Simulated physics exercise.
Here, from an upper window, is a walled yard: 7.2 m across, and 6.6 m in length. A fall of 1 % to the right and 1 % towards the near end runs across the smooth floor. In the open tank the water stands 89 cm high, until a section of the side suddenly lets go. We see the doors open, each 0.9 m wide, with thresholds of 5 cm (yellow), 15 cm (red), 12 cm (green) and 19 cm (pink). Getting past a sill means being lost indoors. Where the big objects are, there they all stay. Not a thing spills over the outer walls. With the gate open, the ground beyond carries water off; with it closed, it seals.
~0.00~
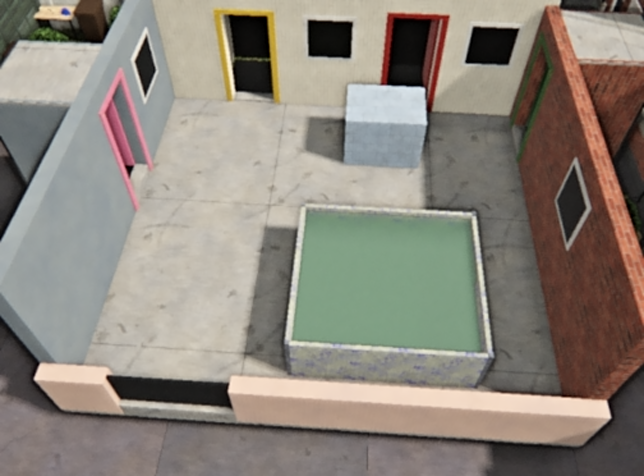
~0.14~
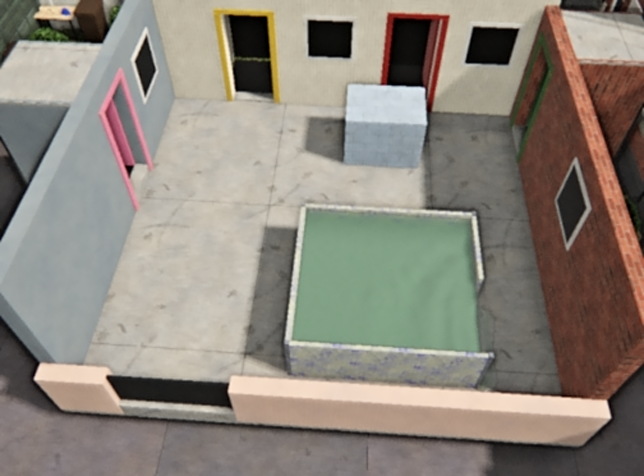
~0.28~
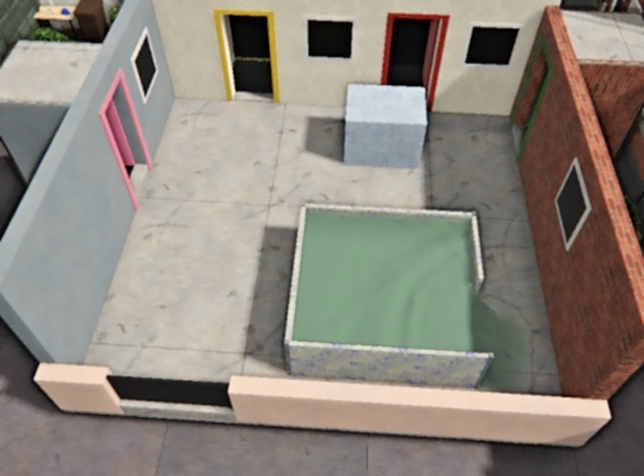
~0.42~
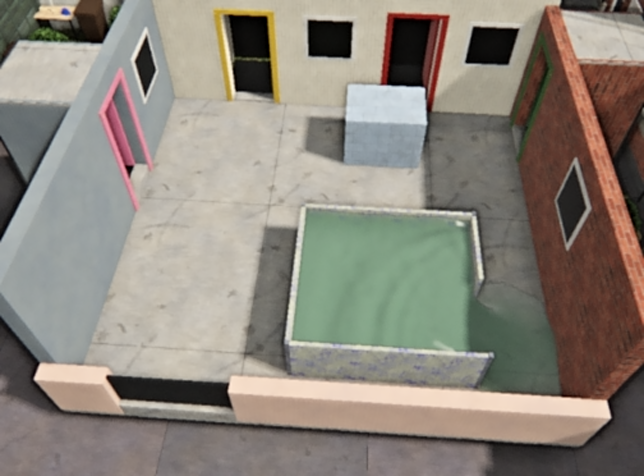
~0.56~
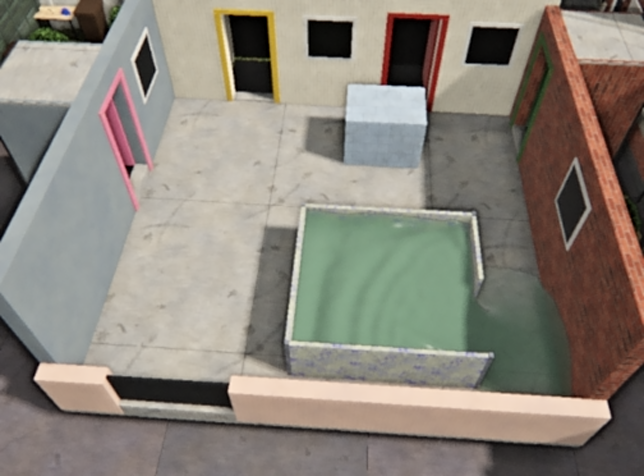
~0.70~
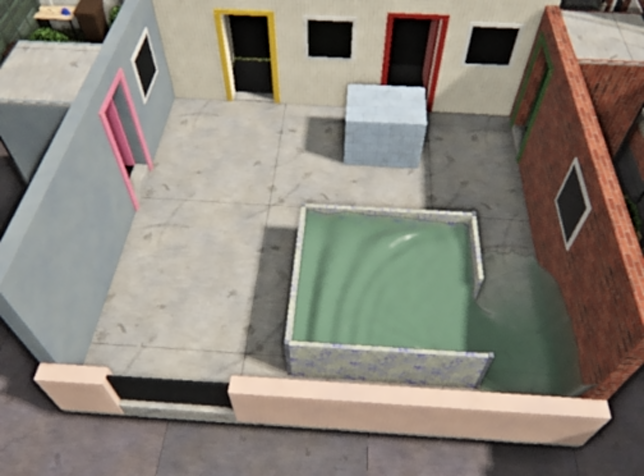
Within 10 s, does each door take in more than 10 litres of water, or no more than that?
In that time the yellow door takes in more, the red door takes in more, the green door takes in more, the pink door takes in no more.
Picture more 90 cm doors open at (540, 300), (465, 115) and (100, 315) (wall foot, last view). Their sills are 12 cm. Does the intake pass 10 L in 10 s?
In that order: Above, over, over.
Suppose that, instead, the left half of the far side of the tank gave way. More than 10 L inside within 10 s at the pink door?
In that case, pink door: Less than that.
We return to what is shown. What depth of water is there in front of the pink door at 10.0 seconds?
Depth: ~ 10.5 cm.
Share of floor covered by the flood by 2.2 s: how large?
About 35 per cent.
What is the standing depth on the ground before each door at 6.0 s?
Depths: Yellow door 5 cm, red door 17 cm, green door 28 cm, pink door 4 cm.
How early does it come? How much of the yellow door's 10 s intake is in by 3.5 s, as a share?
About 0 per cent.
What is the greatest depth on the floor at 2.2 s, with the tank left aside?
About 72 cm.
After 1.4 s water covers 15 % of the floor and is deepest (89 cm) near (557, 408); yellow door not reached, red door not reached, green door not reached, pink door not reached.
After 2.2 s water covers 35 % of the floor and is deepest (72 cm) near (557, 408); yellow door not reached, red door not reached, green door 5 cm at the sill, 0 L in, pink door not reached.
After 3.5 s water covers 55 % of the floor and is deepest (46 cm) near (534, 419); yellow door not reached, red door 27 cm at the sill, 36 L in, green door 7 cm at the sill, 0 L in, pink door not reached.
After 6.0 s water covers 95 % of the floor and is deepest (33 cm) near (546, 420); yellow door 5 cm at the sill, 0 L in, red door 17 cm at the sill, 101 L in, green door 28 cm at the sill, 158 L in, pink door 4 cm at the sill, 0 L in.
After 10.0 s water covers 100 % of the floor and is deepest (22 cm) near (546, 420); yellow door 11 cm at the sill, 50 L in, red door 13 cm at the sill, 108 L in, green door 18 cm at the sill, 321 L in, pink door 10 cm at the sill, 0 L in.
